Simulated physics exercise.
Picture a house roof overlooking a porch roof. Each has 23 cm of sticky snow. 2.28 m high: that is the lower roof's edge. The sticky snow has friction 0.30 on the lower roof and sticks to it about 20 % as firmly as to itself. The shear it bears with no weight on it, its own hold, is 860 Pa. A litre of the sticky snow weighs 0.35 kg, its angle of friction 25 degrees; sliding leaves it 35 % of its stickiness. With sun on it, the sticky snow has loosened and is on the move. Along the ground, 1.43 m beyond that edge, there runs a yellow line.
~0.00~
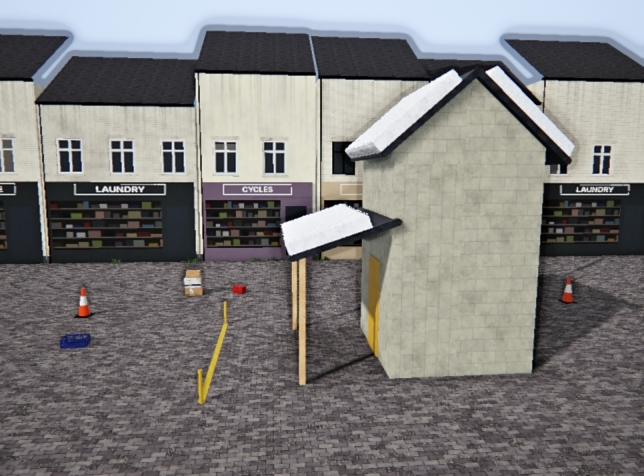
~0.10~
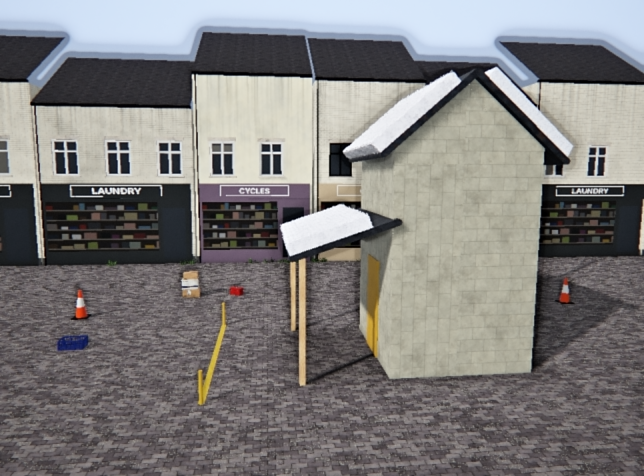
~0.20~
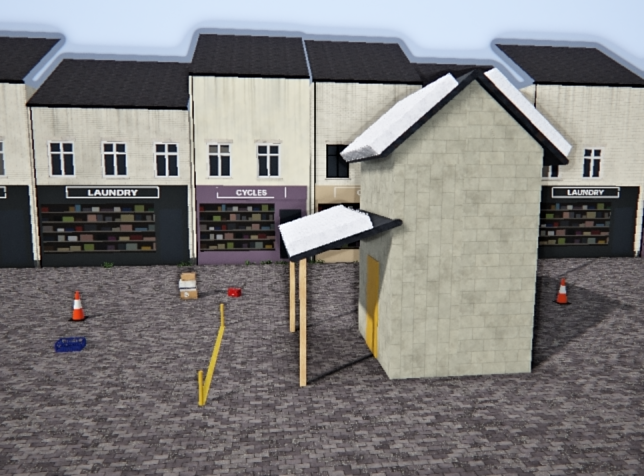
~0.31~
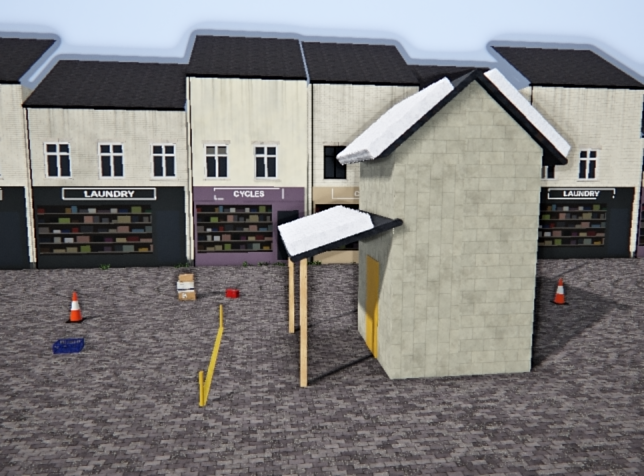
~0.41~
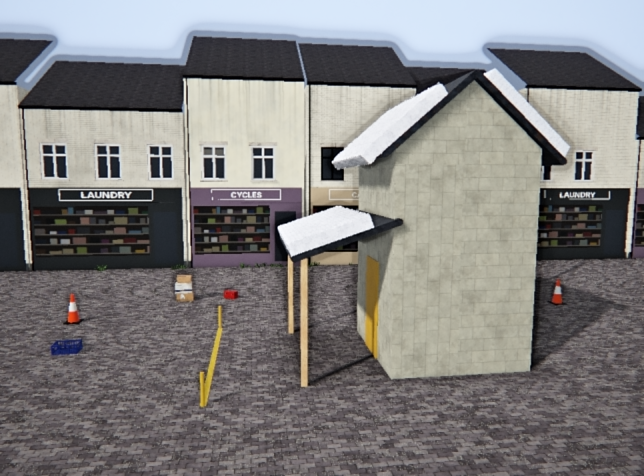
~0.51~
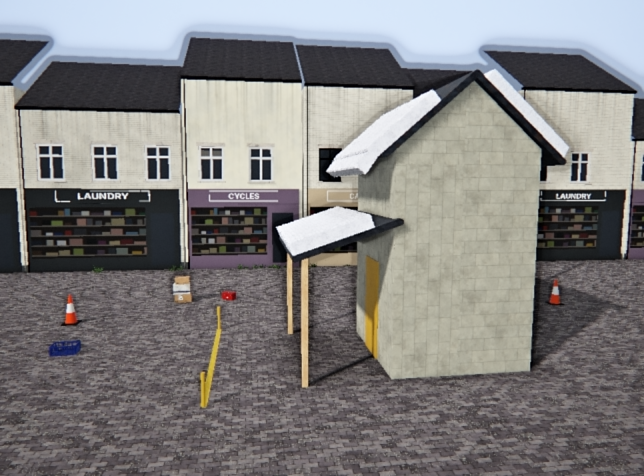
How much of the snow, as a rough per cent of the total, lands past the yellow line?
The snow past the yellow line makes up roughly 39 percent of the total.
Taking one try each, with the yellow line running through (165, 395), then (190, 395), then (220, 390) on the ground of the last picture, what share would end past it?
About 20 %, 30 %, 50 %.
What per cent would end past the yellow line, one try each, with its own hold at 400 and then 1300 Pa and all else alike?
It'd be some 50 percent the first time and some 30 percent the second.
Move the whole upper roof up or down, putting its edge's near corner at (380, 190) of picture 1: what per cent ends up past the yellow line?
Roughly 20 %.
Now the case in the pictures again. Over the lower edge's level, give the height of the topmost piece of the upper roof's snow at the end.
0.7 m or so.
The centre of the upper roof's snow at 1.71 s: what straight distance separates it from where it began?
About 3.8 m.
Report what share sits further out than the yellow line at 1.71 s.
I'd say near 1 in a hundred.
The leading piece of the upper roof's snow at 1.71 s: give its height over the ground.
About 1.2 m.
By 1.06 s, none is below the lower edge and 0 % is past the line.
By 1.71 s, 43 % is below the lower edge and 1 % is past the line.
By 2.35 s, 75 % is below the lower edge and 39 % is past the line.
By 3.00 s, 76 % is below the lower edge and 39 % is past the line.
By 3.40 s, at the end, 76 % is below the lower edge and 39 % is past the line.
